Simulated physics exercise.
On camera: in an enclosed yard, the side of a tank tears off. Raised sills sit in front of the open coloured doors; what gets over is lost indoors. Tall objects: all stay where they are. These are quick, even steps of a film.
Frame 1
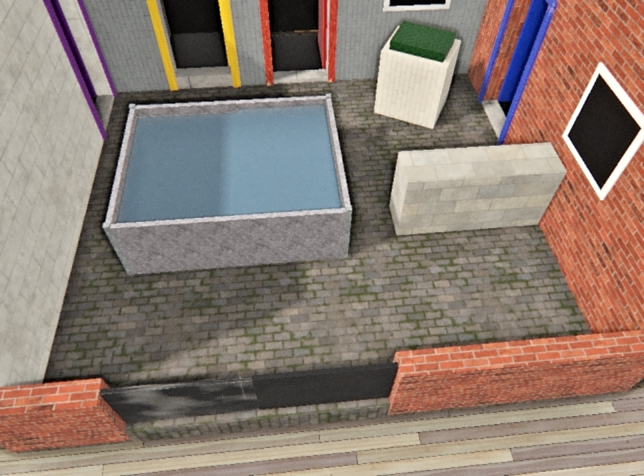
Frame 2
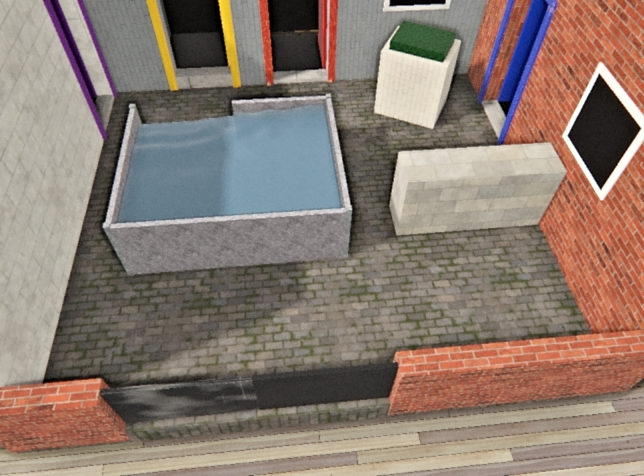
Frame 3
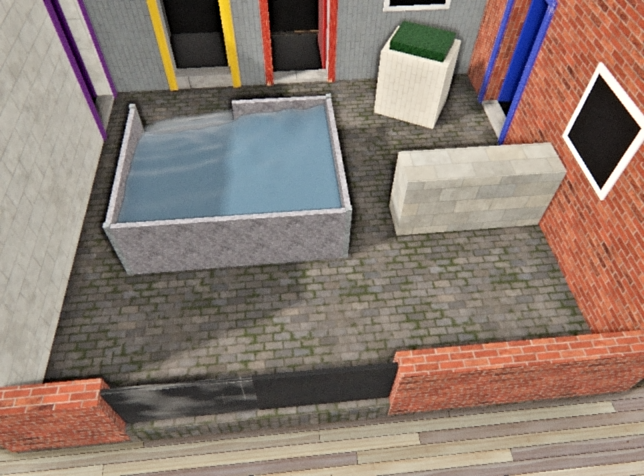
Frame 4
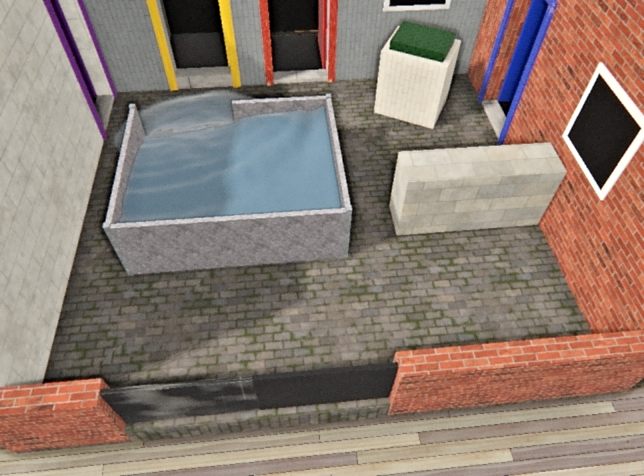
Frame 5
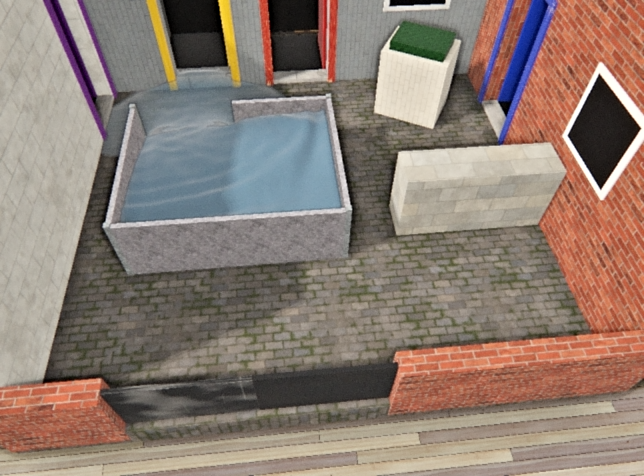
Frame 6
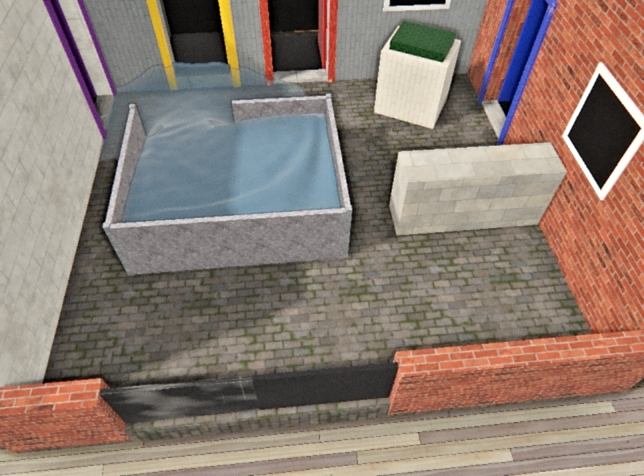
Water pouring through a gap in the far side of a stone tank, spreading across the paving toward the yellow-framed doorway.
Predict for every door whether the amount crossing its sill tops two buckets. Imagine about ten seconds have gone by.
In the end red door: Too much water. Blue door: Too much water. Purple door: Too much water. Yellow door: Too much water.
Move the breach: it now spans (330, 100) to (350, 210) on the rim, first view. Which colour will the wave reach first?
That's the blue-painted one.
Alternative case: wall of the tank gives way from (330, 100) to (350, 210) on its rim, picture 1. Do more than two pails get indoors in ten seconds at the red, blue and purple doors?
Going door by door: The red door gets too much, the blue door gets too much, and the purple door gets too much.
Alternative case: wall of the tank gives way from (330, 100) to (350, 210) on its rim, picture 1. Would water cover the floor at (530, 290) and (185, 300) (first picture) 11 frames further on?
Taking them in turn: Swamped and untouched.
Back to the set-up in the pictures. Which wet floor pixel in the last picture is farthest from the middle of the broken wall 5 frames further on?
My best guess is about (390, 78).
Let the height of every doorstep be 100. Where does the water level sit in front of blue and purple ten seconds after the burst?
First around 180 percent, second around 170 percent.
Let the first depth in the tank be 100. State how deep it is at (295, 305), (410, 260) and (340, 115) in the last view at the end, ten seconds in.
Estimated readings in sequence: 10, 4, 14 percent.
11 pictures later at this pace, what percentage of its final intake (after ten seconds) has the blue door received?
It comes to around 0 percent of the ten-second total.
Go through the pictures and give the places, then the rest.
Still water in the tank at (232, 159), in the first frame.
The front is at a hidden place, out from the gap on the tank's far side, in the second frame.
Water pours out on the tank's far side and has run to a hidden place, in the third frame.
The front is at (225, 94), out from the gap on the tank's far side, in the fourth frame.
The front is at (143, 91), out from the gap on the tank's far side, in the fifth frame.
The front is at (290, 83), out from the gap on the tank's far side, in the sixth frame.
A moment on, water covers 20 % of the floor; the red door under two buckets in, the blue door not reached, the purple door over two buckets in, the yellow door far over two buckets in.
Next, water covers 35 % of the floor; the red door under two buckets in, the blue door not reached, the purple door far over two buckets in, the yellow door far over two buckets in.
Then, water covers 55 % of the floor; the red door over two buckets in, the blue door wet at the sill, nothing in, the purple door far over two buckets in, the yellow door far over two buckets in.
Later, water covers 75 % of the floor; the red door over two buckets in, the blue door under two buckets in, the purple door far over two buckets in, the yellow door far over two buckets in.
In the end, water covers 95 % of the floor; the red door over two buckets in, the blue door over two buckets in, the purple door far over two buckets in, the yellow door far over two buckets in.
